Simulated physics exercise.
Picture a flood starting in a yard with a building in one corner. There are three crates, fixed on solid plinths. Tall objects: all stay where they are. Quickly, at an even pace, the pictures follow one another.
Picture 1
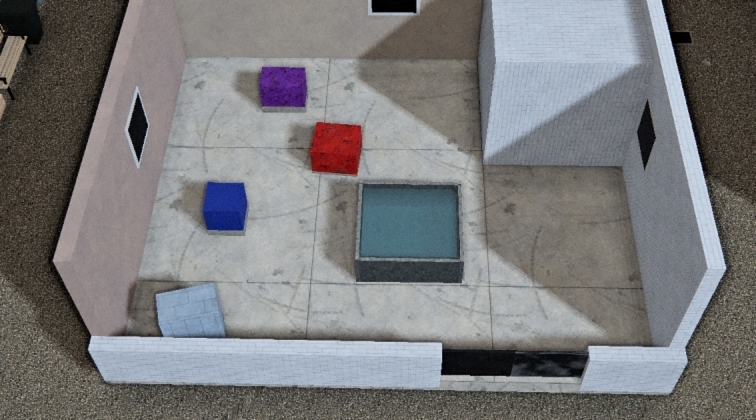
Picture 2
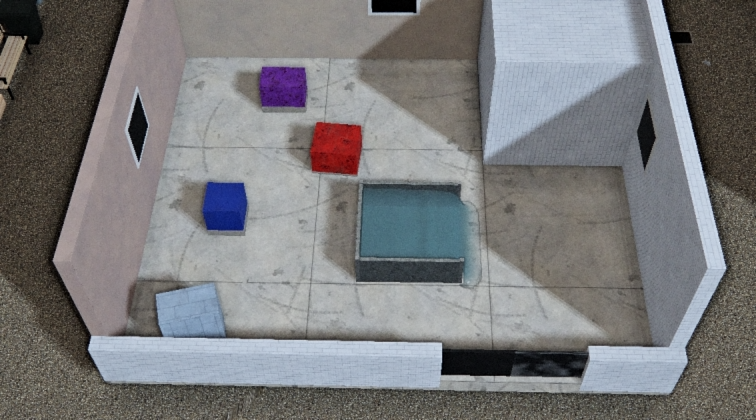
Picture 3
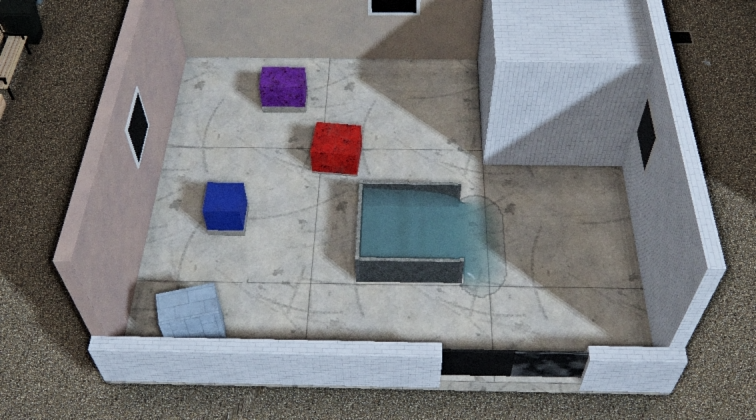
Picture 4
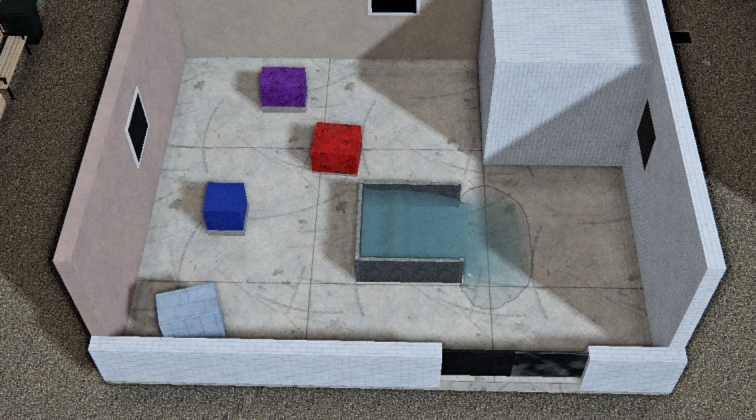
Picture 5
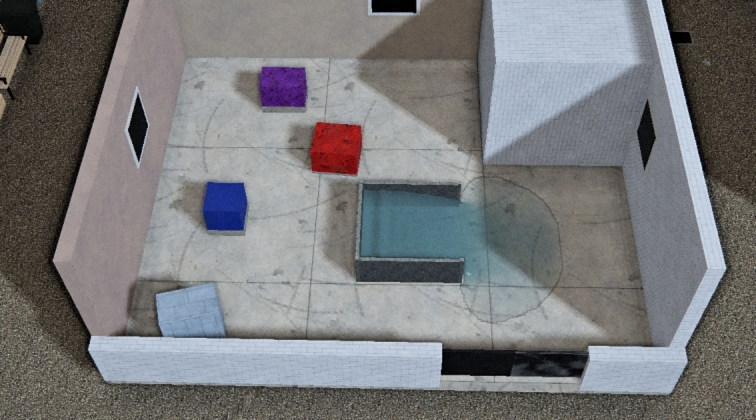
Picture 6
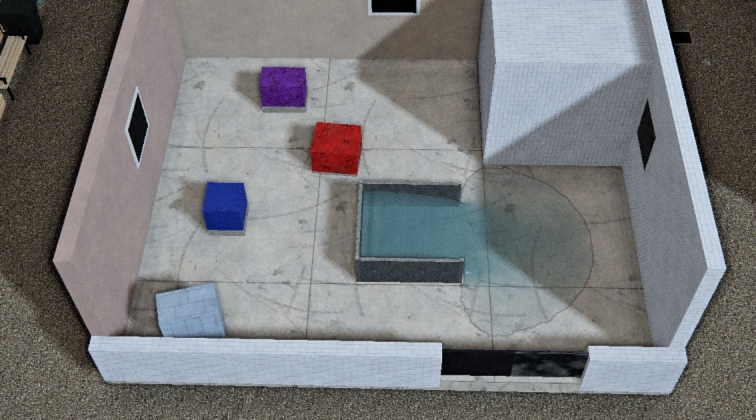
In a walled yard with a white block in the far right corner, an open tank of water stands still near purple, red and blue crates. The tank's right side opens and water pours out, then spreads rightward across the floor in a widening, rounded sheet as the level inside drops.
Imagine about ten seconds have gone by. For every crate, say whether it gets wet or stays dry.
Red crate: Wet; blue crate: Dry; purple crate: Dry.
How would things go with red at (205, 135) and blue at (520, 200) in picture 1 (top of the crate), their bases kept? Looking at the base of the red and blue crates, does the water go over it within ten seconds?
Then: Red crate is spared; blue crate is topped.
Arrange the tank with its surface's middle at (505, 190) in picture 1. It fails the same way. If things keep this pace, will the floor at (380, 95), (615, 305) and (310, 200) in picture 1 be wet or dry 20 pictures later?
As listed: Dry, covered, not flooded.
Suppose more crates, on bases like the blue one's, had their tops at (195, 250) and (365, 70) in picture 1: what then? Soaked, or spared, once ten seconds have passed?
As listed: Is safe, stays dry.
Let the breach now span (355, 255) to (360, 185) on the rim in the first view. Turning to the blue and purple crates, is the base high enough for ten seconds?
First the blue crate: It gets reached; then the purple crate: It is never reached.
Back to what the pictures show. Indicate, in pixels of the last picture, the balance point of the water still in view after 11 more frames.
Close to (530, 248).
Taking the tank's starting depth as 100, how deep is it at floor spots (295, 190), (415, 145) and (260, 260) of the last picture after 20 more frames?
Taking the places in turn, I get roughly 0, 0 and 0 percent.
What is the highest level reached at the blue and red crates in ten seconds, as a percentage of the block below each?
Roughly 40 percent, then 170 percent.
A moment on, water covers 20 % of the floor; the red crate not reached, the blue crate not reached, the purple crate not reached.
Next, water covers 25 % of the floor; the red crate not reached, the blue crate not reached, the purple crate not reached.
Then, water covers 25 % of the floor; the red crate not reached, the blue crate not reached, the purple crate not reached.
Later, water covers 45 % of the floor; the red crate water round its plinth, the blue crate not reached, the purple crate not reached.
In the end, water covers 65 % of the floor; the red crate was topped, the blue crate stayed above the water, the purple crate stayed above the water.
